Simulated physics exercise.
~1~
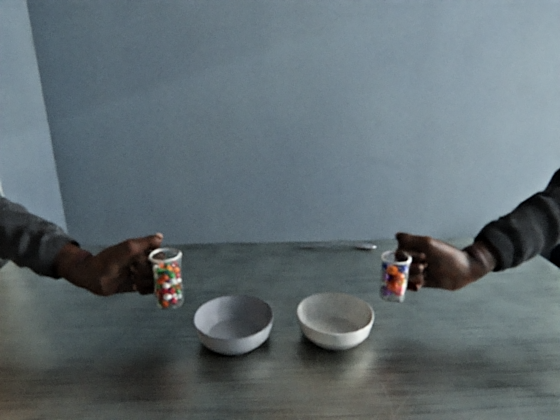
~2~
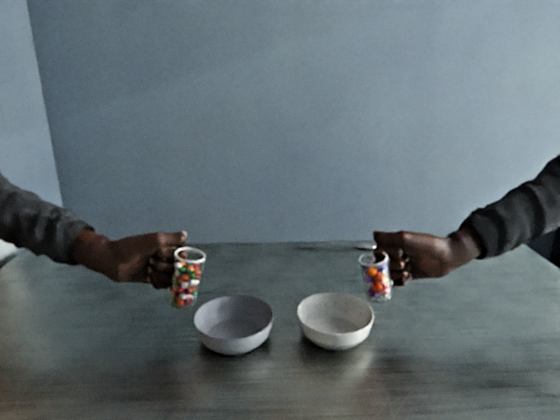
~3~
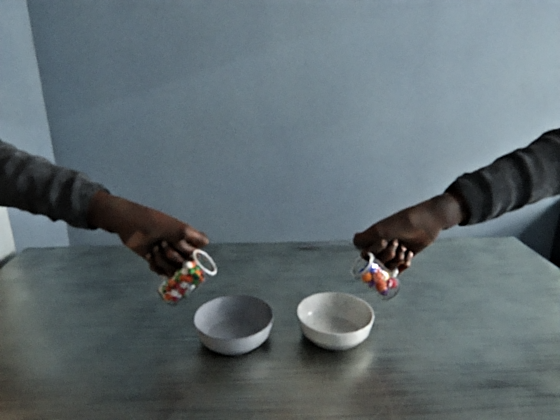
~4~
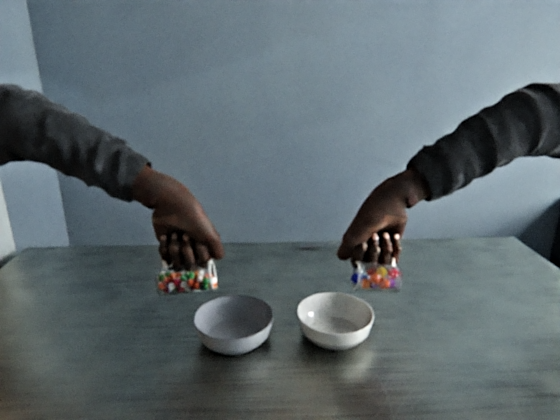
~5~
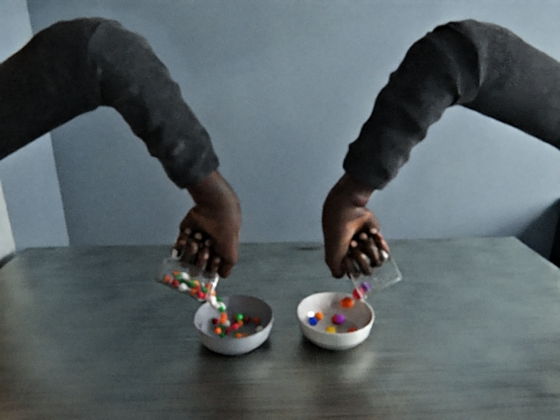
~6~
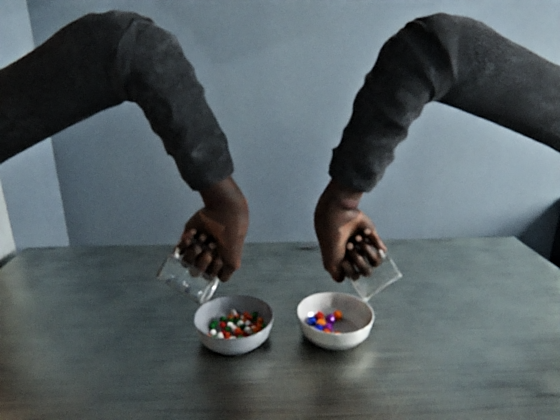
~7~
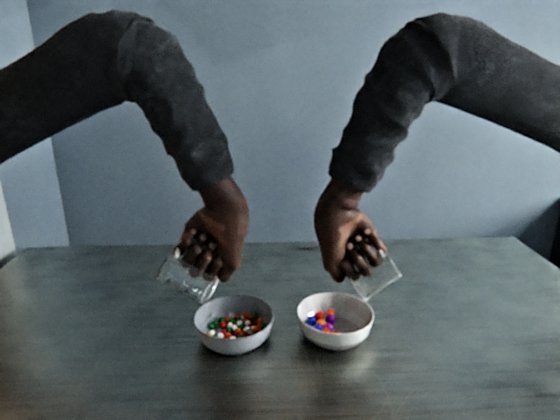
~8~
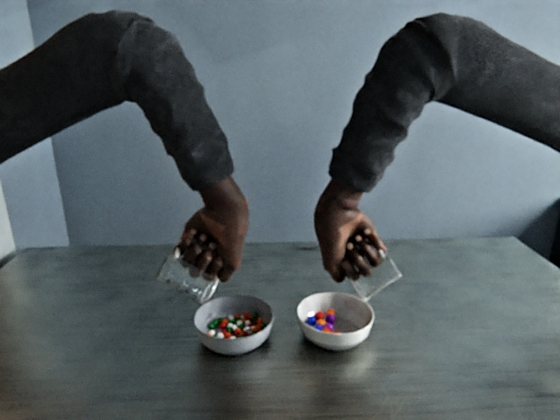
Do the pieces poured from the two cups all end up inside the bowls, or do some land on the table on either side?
They all end up inside the bowls. The left bowl catches everything from its cup and the right bowl does the same, leaving nothing on the table.
